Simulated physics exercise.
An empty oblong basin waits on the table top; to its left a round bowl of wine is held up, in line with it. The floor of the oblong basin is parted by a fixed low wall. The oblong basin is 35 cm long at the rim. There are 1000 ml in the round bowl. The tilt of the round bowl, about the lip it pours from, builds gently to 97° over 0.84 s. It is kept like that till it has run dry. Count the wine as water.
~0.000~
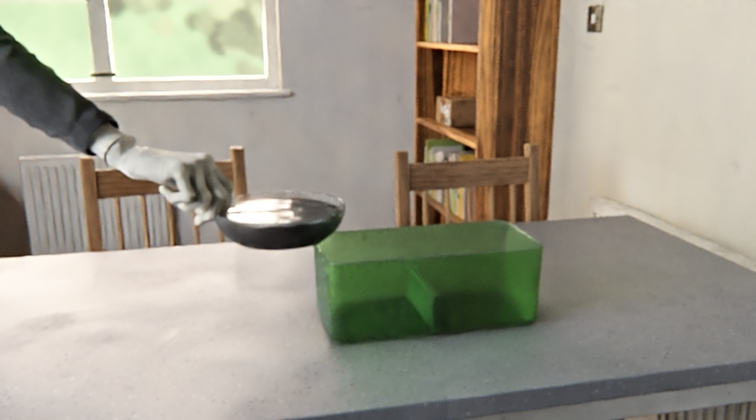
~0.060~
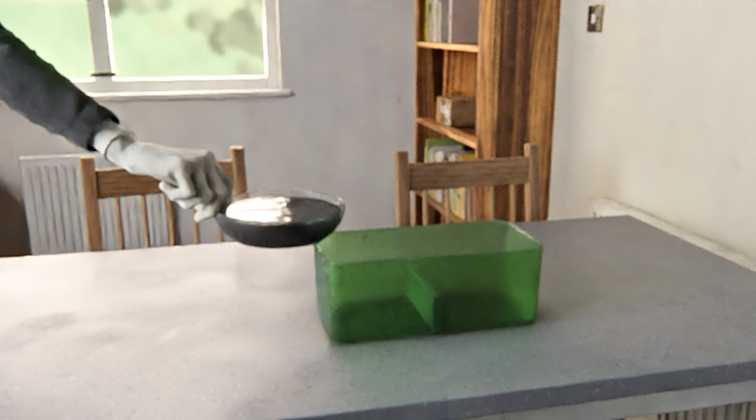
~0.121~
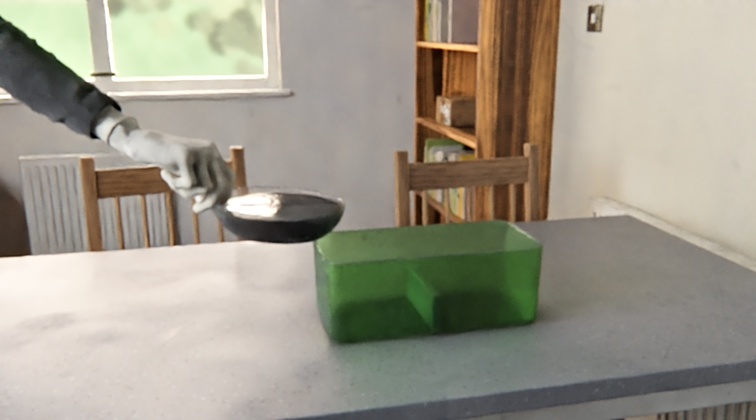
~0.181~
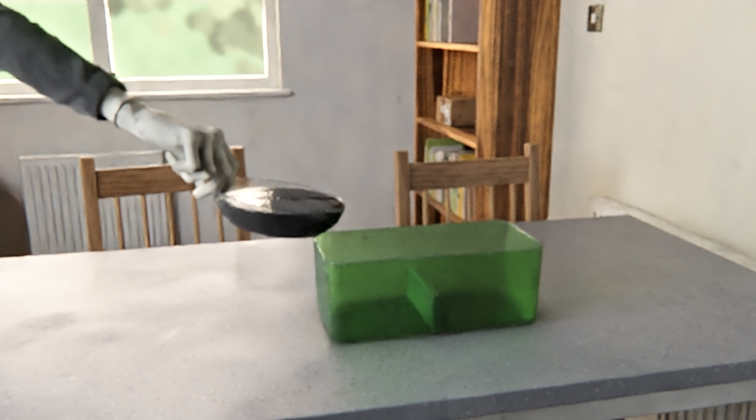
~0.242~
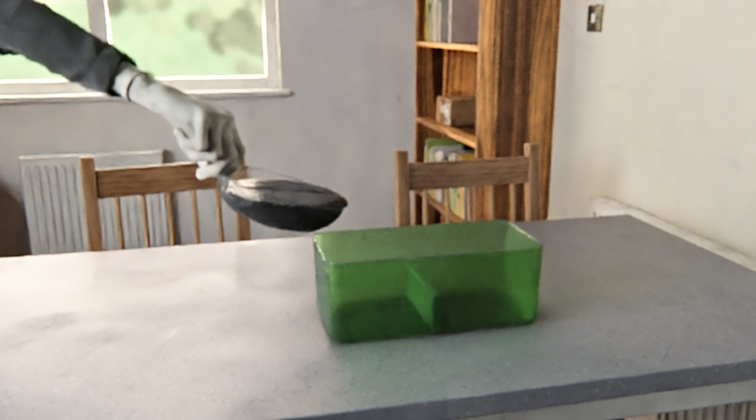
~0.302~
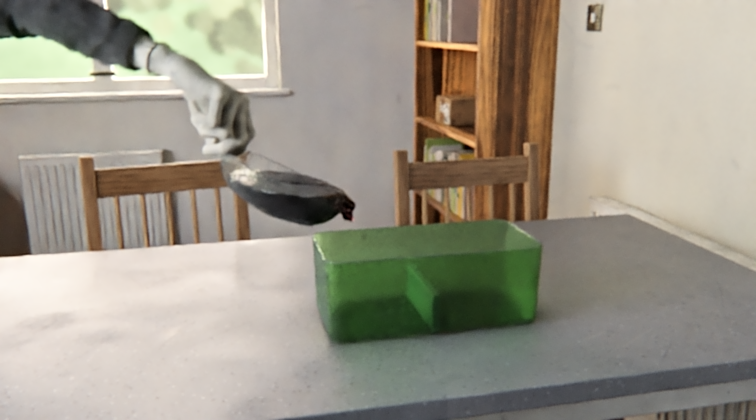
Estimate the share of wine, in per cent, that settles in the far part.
Roughly 26 per cent is past the wall.
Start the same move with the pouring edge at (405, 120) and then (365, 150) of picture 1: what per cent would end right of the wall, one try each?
First 75, then 80 per cent.
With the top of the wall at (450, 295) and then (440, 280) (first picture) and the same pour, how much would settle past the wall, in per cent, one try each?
First 25, then 5 per cent.
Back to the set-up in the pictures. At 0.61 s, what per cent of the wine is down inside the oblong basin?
Some 44 per cent.
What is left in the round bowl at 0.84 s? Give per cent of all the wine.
About 0 per cent.
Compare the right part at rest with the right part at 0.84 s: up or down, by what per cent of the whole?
It goes up by about 1.
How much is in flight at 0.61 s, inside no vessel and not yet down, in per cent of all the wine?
About 46 per cent.
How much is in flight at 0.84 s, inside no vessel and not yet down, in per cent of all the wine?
Some 1 per cent.
After 0.61 s the tilt is 81° and 9 per cent is still to pour, 42 is left of the wall and 2 right of it.
After 0.84 s the tilt is 97° and 0 per cent is still to pour, 71 is left of the wall and 25 right of it.
After 1.08 s the tilt is 97° and 0 per cent is still to pour, 72 is left of the wall and 24 right of it.
After 1.34 s the tilt is 97° and 0 per cent is still to pour, 70 is left of the wall and 26 right of it.
In the end 70 per cent lies left of the wall, 26 right of it and 3 outside.
